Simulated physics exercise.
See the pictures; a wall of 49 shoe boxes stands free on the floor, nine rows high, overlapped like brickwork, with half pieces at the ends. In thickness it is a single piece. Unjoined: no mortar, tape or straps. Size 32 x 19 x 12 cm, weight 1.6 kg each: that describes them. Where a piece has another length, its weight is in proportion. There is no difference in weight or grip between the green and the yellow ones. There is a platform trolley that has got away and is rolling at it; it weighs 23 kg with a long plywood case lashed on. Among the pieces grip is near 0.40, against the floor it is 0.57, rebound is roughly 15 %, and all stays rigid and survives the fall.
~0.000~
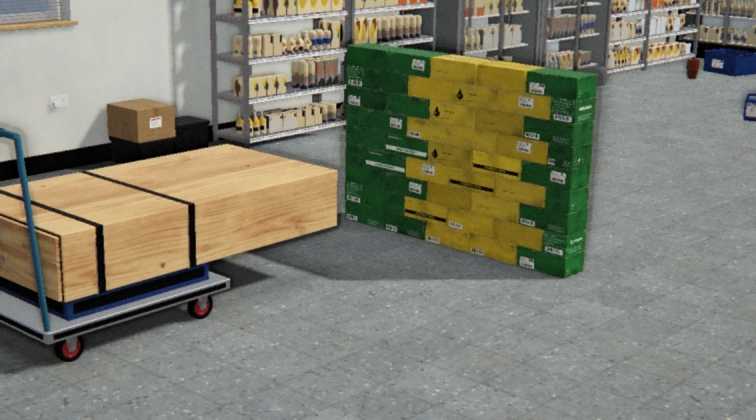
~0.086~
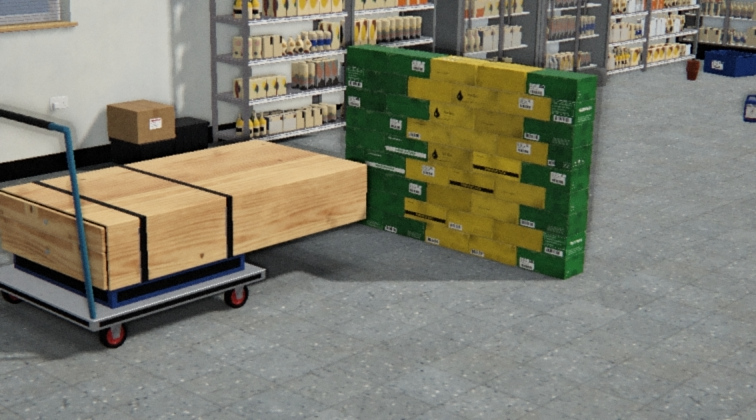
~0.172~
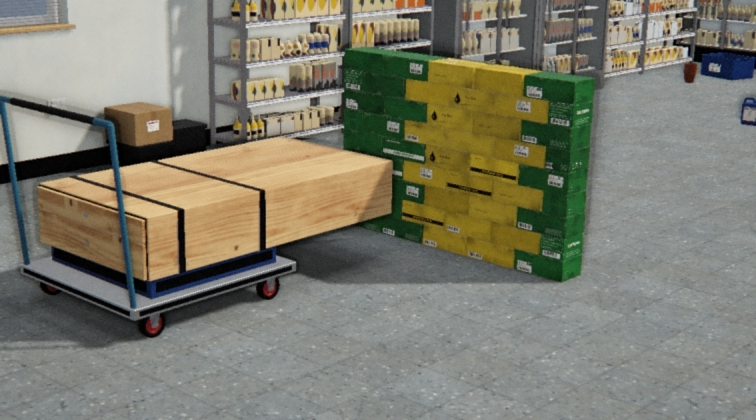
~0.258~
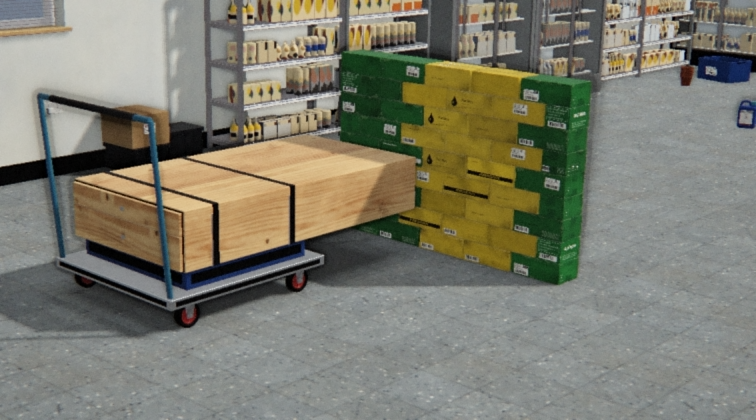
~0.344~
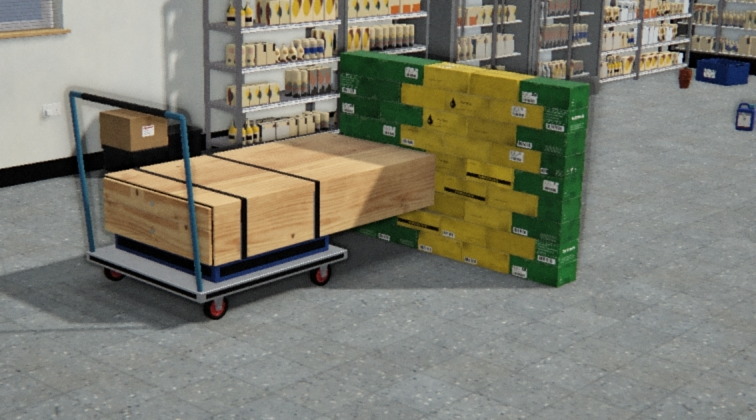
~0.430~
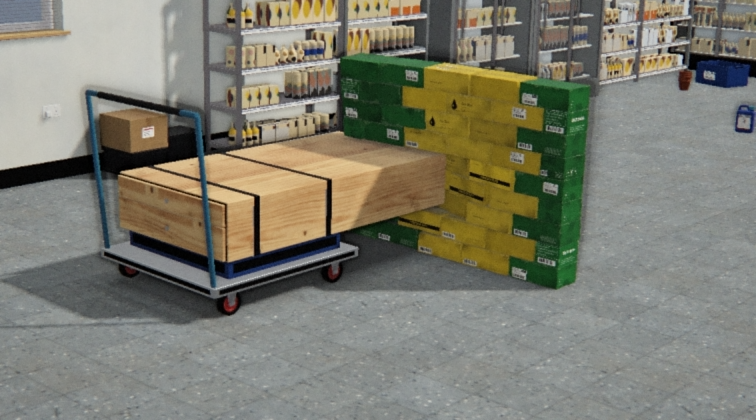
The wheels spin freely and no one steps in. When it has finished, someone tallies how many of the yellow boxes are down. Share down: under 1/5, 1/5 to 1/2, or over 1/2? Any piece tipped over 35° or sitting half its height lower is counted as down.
Over 1/2.
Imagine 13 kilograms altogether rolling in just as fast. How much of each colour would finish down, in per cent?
For green it's 0, for yellow it's 0 in a hundred.
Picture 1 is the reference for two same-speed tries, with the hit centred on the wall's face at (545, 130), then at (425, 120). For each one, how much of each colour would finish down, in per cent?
You'd get green at 20 followed by 50, and yellow at 40 followed by 60 percent.
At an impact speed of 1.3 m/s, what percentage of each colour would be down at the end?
The green would finish 0 in a hundred down, the yellow 0 in a hundred.
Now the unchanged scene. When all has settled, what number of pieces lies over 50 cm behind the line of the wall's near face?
Around 20, give or take.
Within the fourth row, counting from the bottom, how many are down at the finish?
Down at the end: 4.
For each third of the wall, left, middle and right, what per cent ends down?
The left third ends at 80 per cent, the middle at 80 per cent and the right at 40 per cent.
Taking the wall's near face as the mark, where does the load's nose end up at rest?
Looks like around 50 cm beyond, give or take.
Around 0.90 s, load 40 cm past the wall's line, still rolling; none of the 22 yellow boxes down (7 of 49 in all colours); top yellow box tipped 9°; top green box tipped 27°, 7 cm lower.
Around 1.58 s, load 54 cm past the wall's line, still rolling; 16 of the 22 yellow boxes down (34 of 49 in all colours); top yellow box tipped 58°, 48 cm lower; top green box upside down.
Finally (3.8 s), load 49 cm past the wall's line, stopped; 16 of the 22 yellow boxes down (34 of 49 in all colours); top yellow box upside down; top green box upside down. That is 73 per cent. Seen by the last camera, middles, top yellow box near (730, 229), top green box near (339, 131).
